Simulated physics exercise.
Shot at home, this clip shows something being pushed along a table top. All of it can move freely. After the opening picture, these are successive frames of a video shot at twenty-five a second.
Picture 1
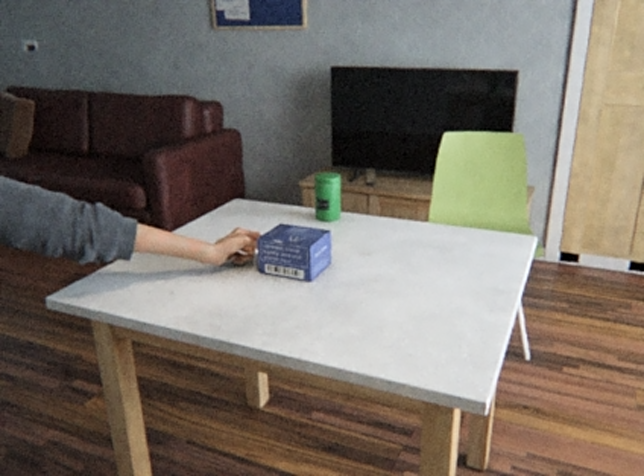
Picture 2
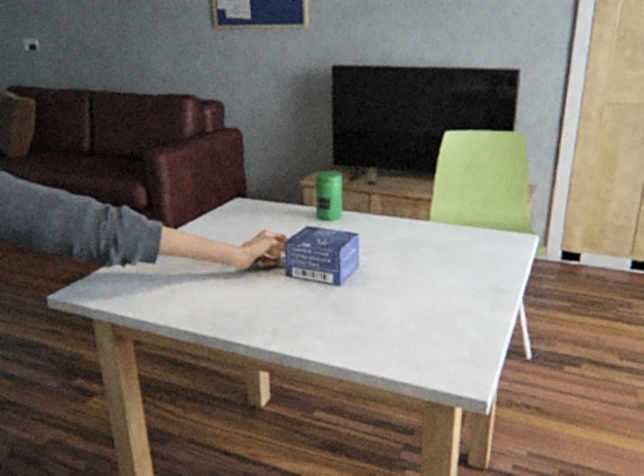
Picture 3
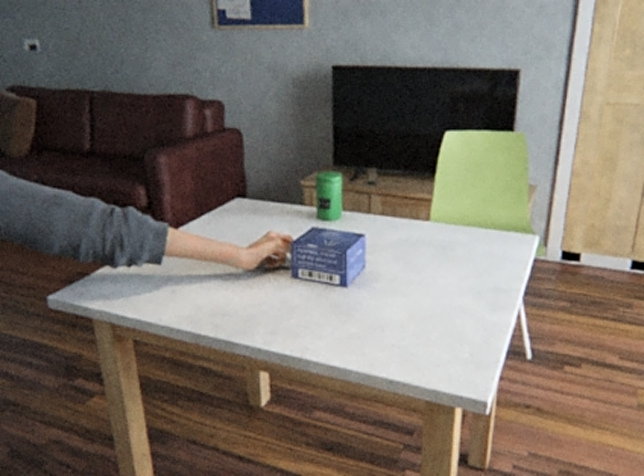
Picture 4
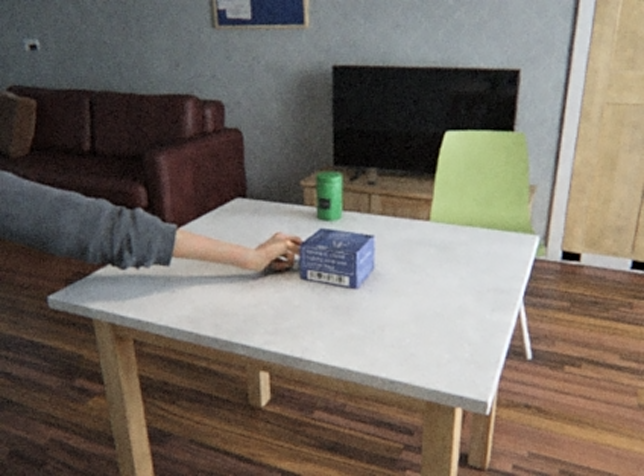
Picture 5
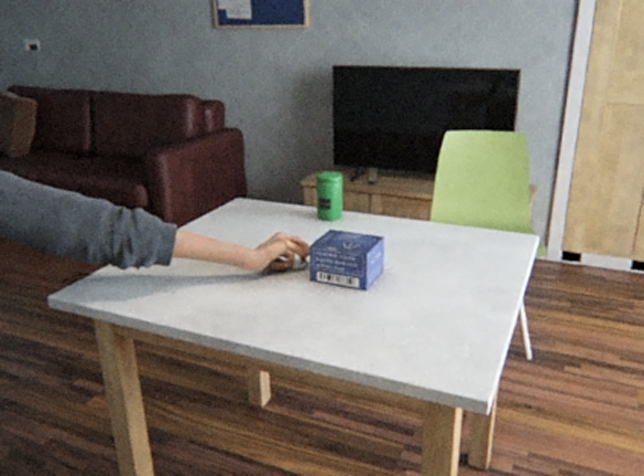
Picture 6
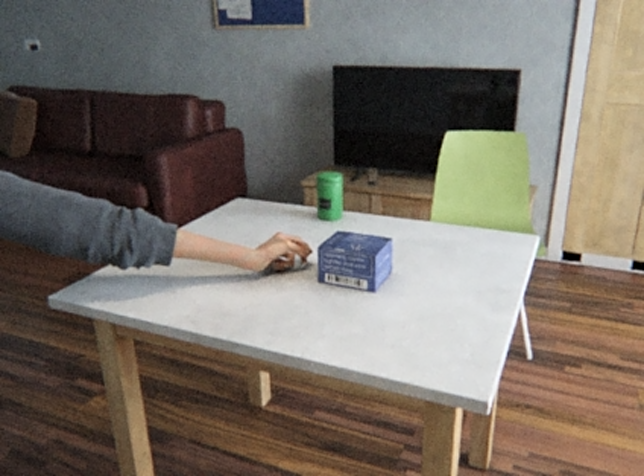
In a living room with a dark red sofa, a television and a green chair, a hand reaches from the left to a blue box on a pale table, near a green container. The hand pushes the box to the right, then stays back as the box slides a little farther, leaving a small gap.
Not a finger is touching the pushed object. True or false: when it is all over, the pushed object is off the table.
False.
Then, 0.10 s after the last picture, blue box slid a little near (368, 262).
Then, 0.30 s after the last picture, blue box resting near (370, 260).
At rest, moved from the start, blue box. Seen from the same camera at the end, blue box near (371, 262).
